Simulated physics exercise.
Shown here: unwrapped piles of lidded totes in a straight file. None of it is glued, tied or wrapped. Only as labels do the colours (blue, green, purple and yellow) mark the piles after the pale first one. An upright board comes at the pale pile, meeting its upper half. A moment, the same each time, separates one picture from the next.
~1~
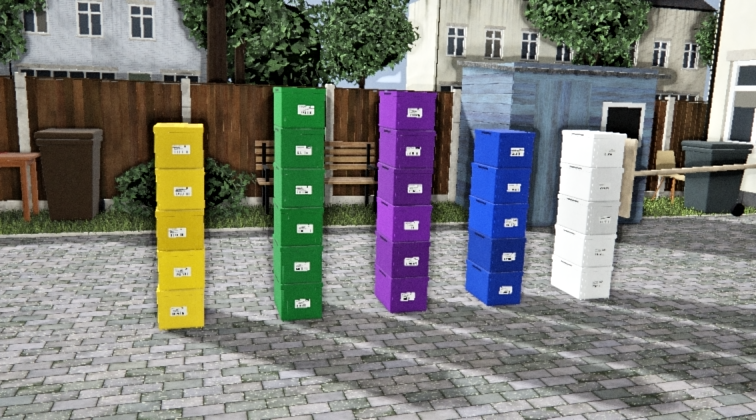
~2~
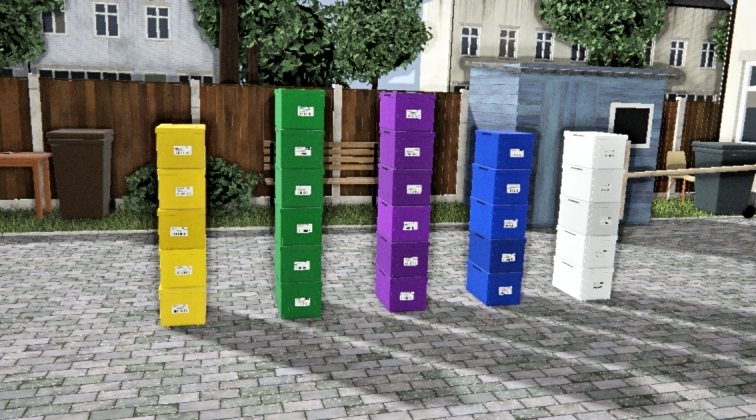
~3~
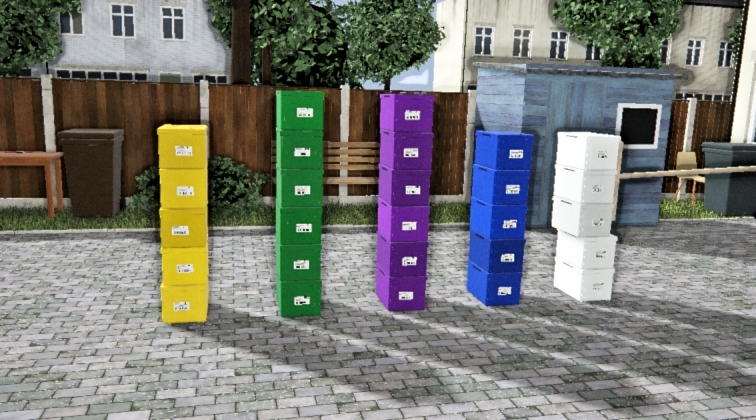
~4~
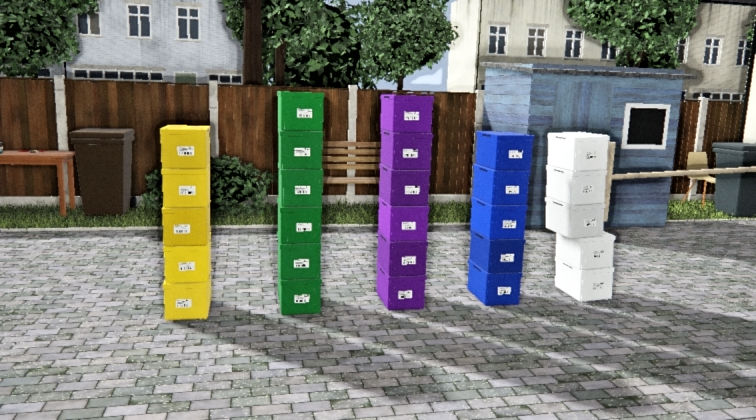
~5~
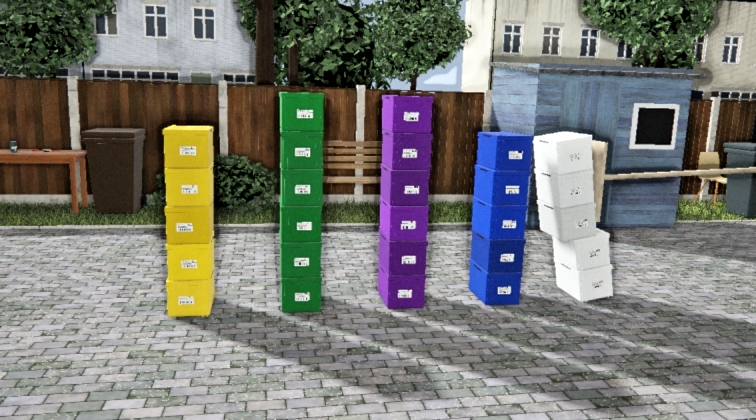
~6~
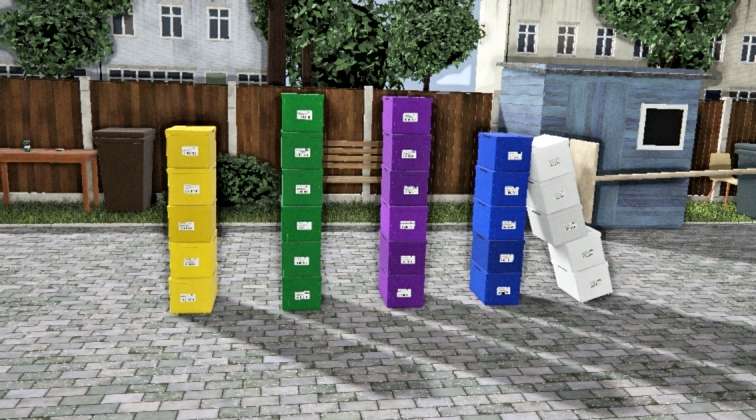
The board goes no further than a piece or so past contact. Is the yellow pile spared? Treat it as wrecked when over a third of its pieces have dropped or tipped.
No, it is wrecked.
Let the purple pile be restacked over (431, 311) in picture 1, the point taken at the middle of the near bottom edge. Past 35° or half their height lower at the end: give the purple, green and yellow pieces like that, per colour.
Purple: 6; green: 6; yellow: 5.
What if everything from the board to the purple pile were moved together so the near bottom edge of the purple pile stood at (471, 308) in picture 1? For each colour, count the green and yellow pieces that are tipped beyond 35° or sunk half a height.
Pile by pile, green 6, yellow 5.
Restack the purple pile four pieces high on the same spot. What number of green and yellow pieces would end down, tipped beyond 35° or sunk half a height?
Colour by colour, the counts come to green 5 and yellow 4.
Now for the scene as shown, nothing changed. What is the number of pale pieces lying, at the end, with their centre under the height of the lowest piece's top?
Count = 2.
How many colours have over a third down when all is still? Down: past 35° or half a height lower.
The number is 4.
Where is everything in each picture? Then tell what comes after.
In the first frame (pixels give the middle of a visible side; the camera moves round a little), board (634, 169) not yet touching; top yellow tote (179, 148); top blue tote (517, 151); none of the others has stirred.
Board (627, 170) pushing; top yellow tote (181, 149), in the second frame.
Board (619, 171) pushing; top yellow tote (182, 149), in the third frame.
Board (611, 171) pushing, top of the pale pile leaning barely; top yellow tote (184, 149); none of the others has stirred, in the fourth frame.
Board (603, 172) pushing, top of the pale pile leaning a little; top yellow tote (186, 149); none of the others has stirred, in the fifth frame.
Board (595, 173) pushing, top of the pale pile leaning clearly; top yellow tote (188, 150); top blue tote (514, 155); none of the others has stirred, in the sixth frame.
Shortly afterwards, 5 of the pale pile down; none of the 5 yellow totes down (0 of 22 in all colours); top yellow tote unmoved; top blue tote tilted clearly.
Next, 5 of the pale pile down; none of the 5 yellow totes down (10 of 22 in all colours); top yellow tote half its height from its place; top purple tote tilted clearly, about its own height lower.
Some moments later, 5 of the pale pile down; 5 of the 5 yellow totes down (21 of 22 in all colours); top yellow tote on its side; top blue tote tilted well over, some two heights lower.
In the end, 5 of the pale pile down; 5 of the 5 yellow totes down (21 of 22 in all colours); top yellow tote on its side; top green tote on its side.
